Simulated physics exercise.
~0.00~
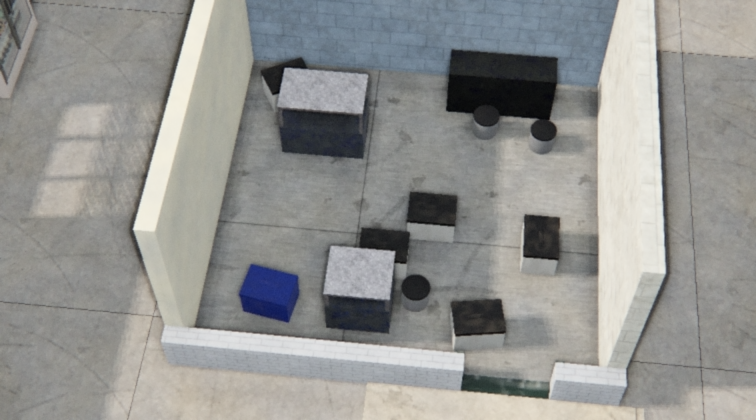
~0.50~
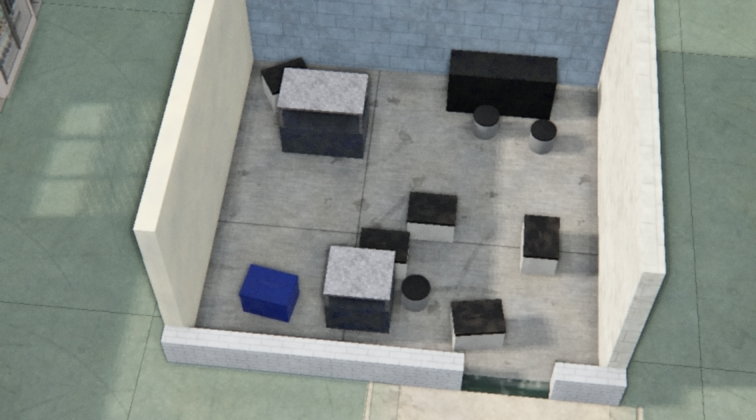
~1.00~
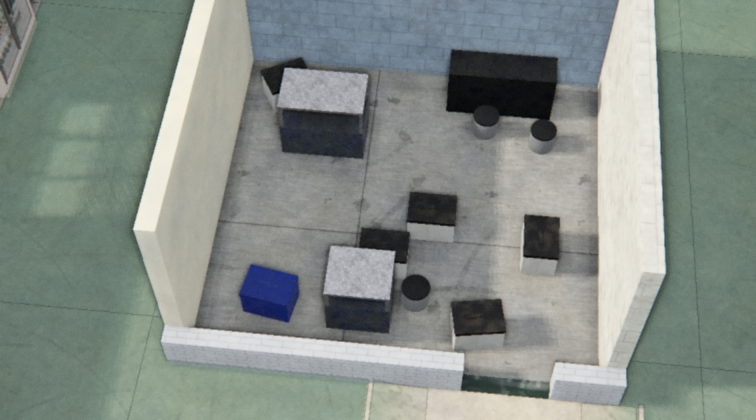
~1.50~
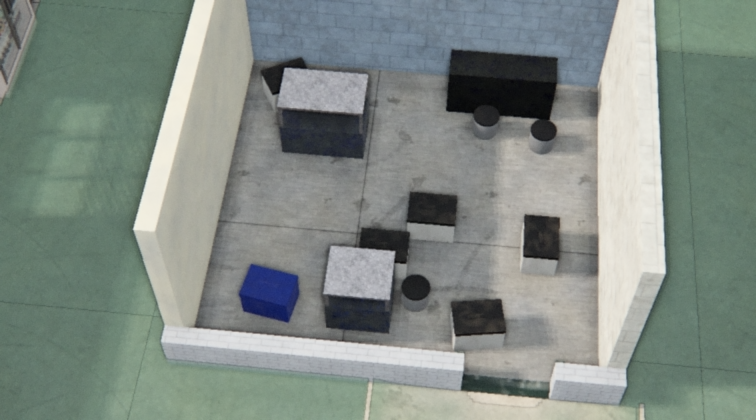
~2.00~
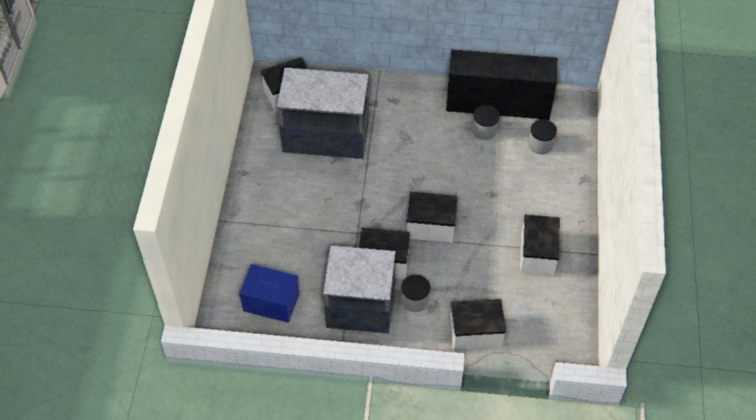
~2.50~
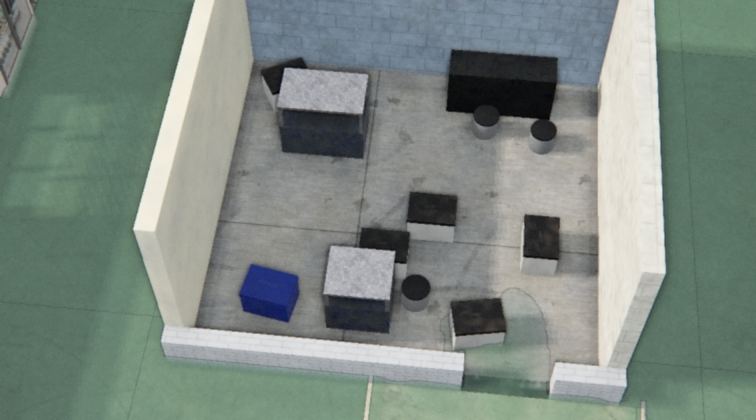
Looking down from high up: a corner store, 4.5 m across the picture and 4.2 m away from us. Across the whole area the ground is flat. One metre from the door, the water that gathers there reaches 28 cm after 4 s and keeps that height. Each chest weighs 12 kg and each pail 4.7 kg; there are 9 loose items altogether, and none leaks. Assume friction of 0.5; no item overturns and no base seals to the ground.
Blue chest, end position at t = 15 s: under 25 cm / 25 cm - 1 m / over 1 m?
My money says it edges along a bit.
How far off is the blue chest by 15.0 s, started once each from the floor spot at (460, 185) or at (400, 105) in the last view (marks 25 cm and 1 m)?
From the first spot it would go a long distance, and from the second it would go a long distance.
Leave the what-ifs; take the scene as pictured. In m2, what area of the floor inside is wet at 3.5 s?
Somewhere about 3.0 m2, give or take.
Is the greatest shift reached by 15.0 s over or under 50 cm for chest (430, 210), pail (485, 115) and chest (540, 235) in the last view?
Beyond, beyond, beyond.
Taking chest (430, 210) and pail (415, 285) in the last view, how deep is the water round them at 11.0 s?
First about 15 cm, second about 4 cm.
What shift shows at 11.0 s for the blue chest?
Around 20 centimetres.
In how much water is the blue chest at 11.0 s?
Close to 6 centimetres.
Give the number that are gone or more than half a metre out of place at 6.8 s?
The count is 5.
After 3.5 s the blue chest is near (269, 285), 0.0 m from its start, aground; 0 afloat.
After 6.8 s the blue chest is near (269, 285), 0.0 m from its start, aground; 2 afloat.
After 11.0 s the blue chest is near (271, 302), 0.2 m from its start, aground; 6 afloat.
After 15.0 s the blue chest is near (297, 321), 0.6 m from its start, afloat; 9 afloat.
